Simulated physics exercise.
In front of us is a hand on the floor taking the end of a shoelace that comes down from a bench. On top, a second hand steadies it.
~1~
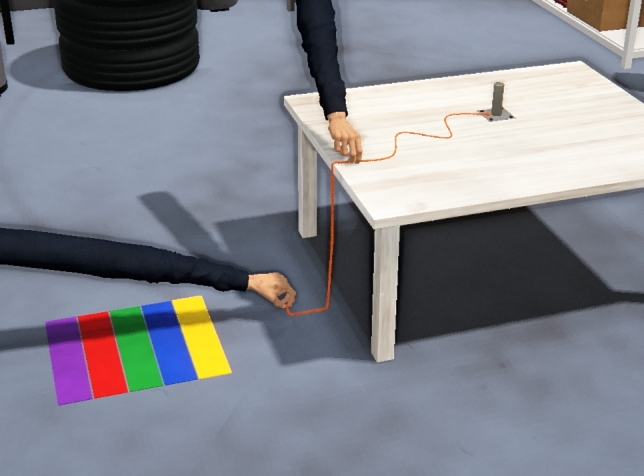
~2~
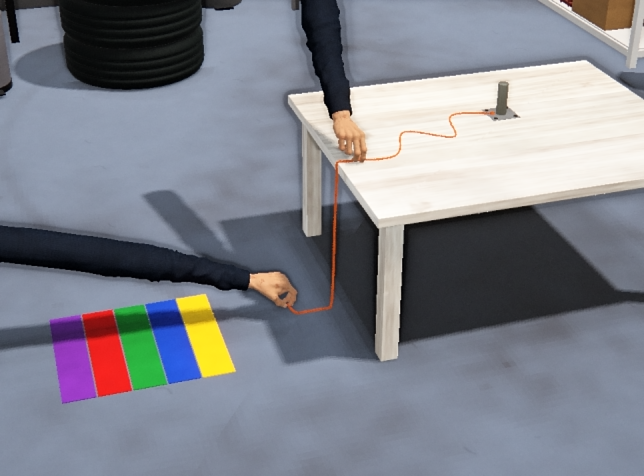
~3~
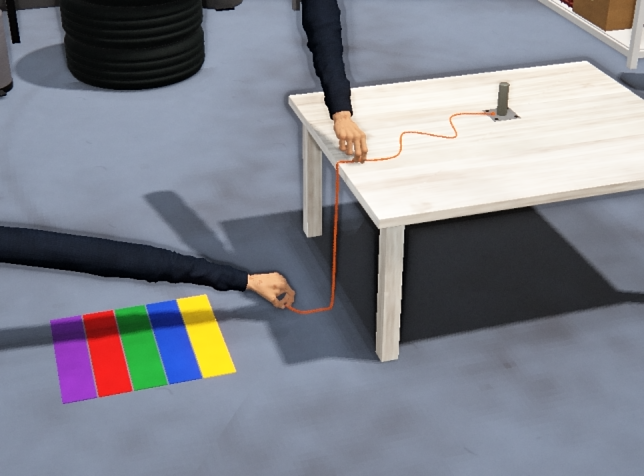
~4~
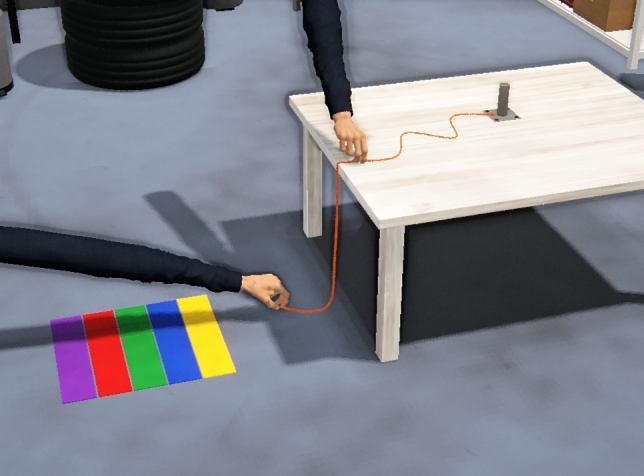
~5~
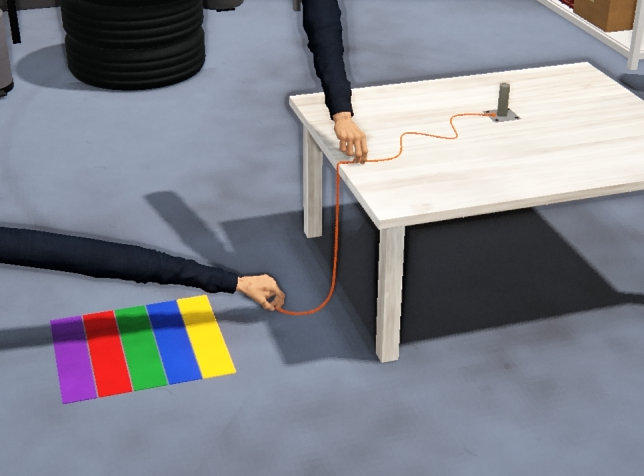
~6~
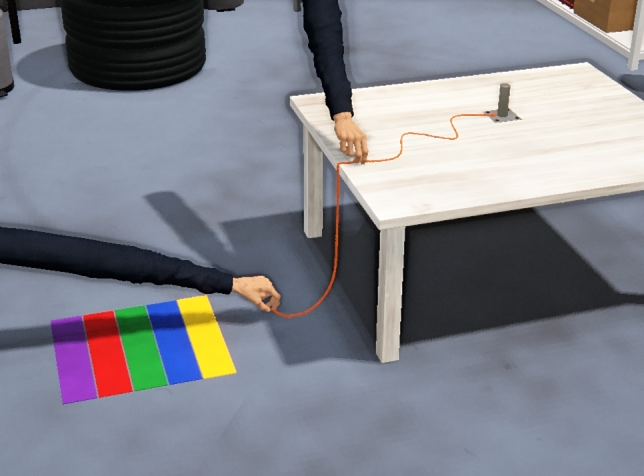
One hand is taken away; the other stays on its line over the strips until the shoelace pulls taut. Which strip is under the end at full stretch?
The red strip.
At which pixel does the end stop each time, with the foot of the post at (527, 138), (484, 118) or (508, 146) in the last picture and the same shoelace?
Around (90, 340), then (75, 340), then (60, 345).
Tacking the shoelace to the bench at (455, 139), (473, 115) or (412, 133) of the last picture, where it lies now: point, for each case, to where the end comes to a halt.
In order: (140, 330), then (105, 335), then (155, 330).
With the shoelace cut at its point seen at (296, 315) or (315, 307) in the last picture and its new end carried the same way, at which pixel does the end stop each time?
(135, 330) and (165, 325).
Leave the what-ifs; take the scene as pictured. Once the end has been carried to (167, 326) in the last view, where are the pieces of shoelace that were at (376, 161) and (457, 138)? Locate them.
You'll see them at (325, 192) and then at (419, 136).
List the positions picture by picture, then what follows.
In the first picture, end (286, 305); yellow (210, 361); blue (176, 367); green (142, 373); red (108, 379); purple (72, 386).
In the second picture, end (287, 304); shoelace through (458, 114) (444, 137) (401, 145) (343, 162) (334, 227) (332, 293).
In the third picture, end (285, 305).
In the fourth picture, end (280, 306); shoelace through (459, 115) (444, 138) (401, 146) (344, 163) (337, 228) (333, 294).
In the fifth picture, end (275, 308).
In the sixth picture, end (271, 309); shoelace through (459, 116) (445, 138) (402, 147) (345, 163) (337, 228) (325, 294).
A little later, end near (167, 326); over blue.
Next, end near (124, 333); over green.
When it is tight, end near (98, 337); over red. It halts on the red strip.
